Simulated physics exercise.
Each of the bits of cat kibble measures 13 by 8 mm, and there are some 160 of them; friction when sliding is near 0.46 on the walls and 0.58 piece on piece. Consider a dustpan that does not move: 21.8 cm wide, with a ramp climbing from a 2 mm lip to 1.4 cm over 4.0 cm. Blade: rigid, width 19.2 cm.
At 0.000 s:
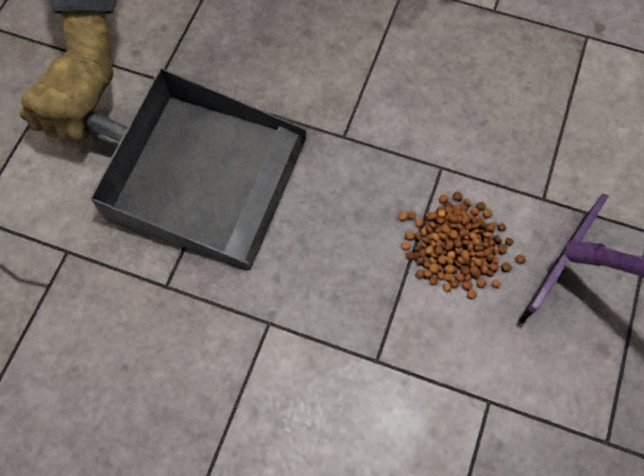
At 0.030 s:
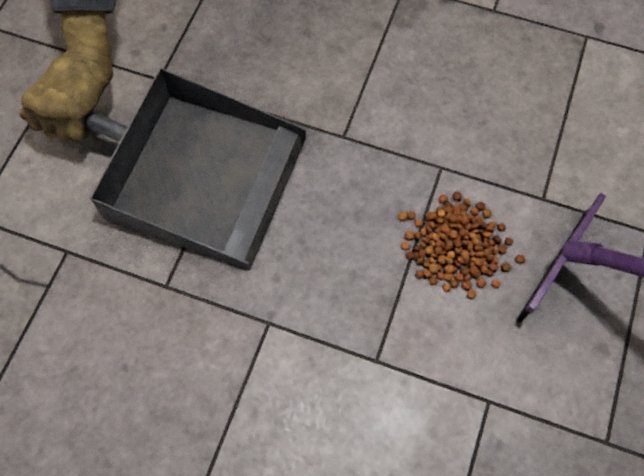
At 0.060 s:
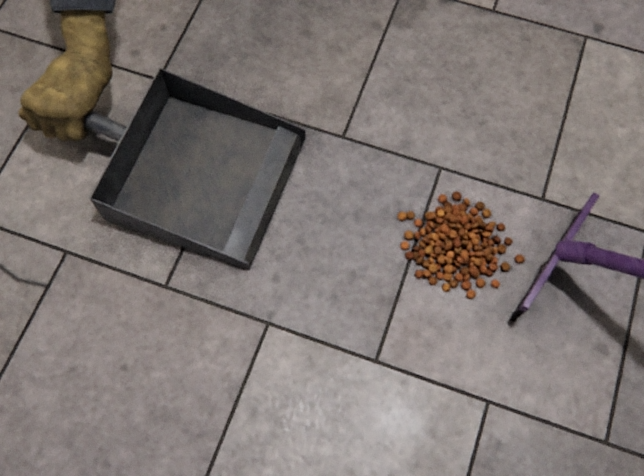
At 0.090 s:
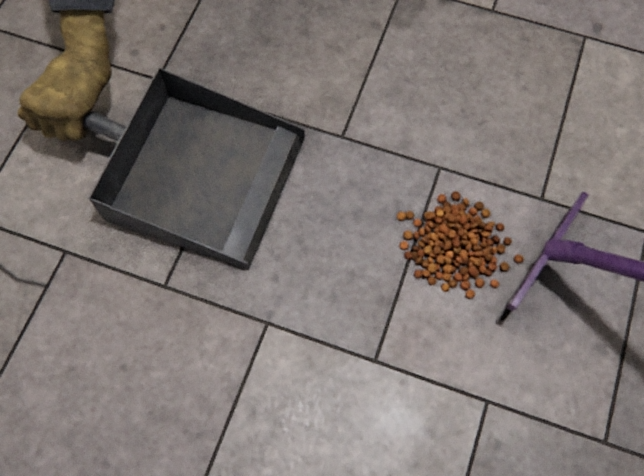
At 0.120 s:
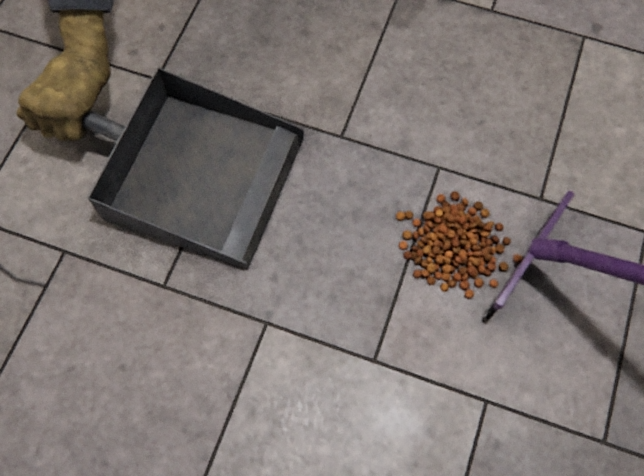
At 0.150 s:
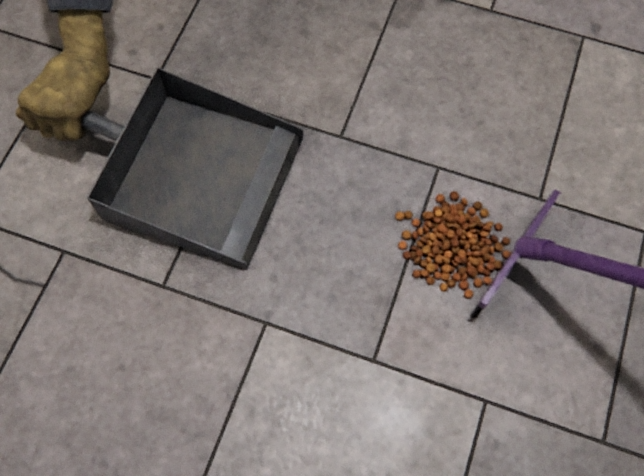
On a grey tiled floor, a gloved hand held a dark dustpan still at the left while a purple-handled blade slid left up to a small brown heap of kibble, barely nudging its nearest pieces.
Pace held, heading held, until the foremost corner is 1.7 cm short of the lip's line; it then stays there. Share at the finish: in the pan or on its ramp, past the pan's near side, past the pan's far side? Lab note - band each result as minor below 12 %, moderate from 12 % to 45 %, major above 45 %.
As I see it, in the pan or on its ramp: A small share, past the pan's near side: A small share, past the pan's far side: A small share.
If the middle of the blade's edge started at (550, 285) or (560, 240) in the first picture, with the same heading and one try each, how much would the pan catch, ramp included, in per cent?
Around 0 percent, then around 10 percent.
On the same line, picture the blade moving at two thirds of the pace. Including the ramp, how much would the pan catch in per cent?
About 5 per cent.
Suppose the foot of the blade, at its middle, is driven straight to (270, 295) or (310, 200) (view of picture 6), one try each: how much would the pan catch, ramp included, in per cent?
About 0 and 15 per cent.
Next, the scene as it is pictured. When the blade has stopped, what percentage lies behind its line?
Some 30 percent of it.
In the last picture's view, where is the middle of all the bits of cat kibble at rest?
In the last view, approximately (306, 197).
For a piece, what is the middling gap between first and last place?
22 cm or so.
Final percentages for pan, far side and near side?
Pan 5, near side 5, far side 5.
After 0.40 s, middle of the blade 19 cm from the lip; 0 % over the lip, far side 5 %, near side 0 %.
After 0.57 s, middle of the blade 10 cm from the lip; 0 % over the lip, far side 5 %, near side 0 %.
After 0.87 s, middle of the blade 4 cm from the lip; 5 % over the lip, far side 5 %, near side 0 %.
In the end, at 1.2 s, pan 5 %, near side 5 %, far side 5 %, in front of the lip or behind the blade 90 %.
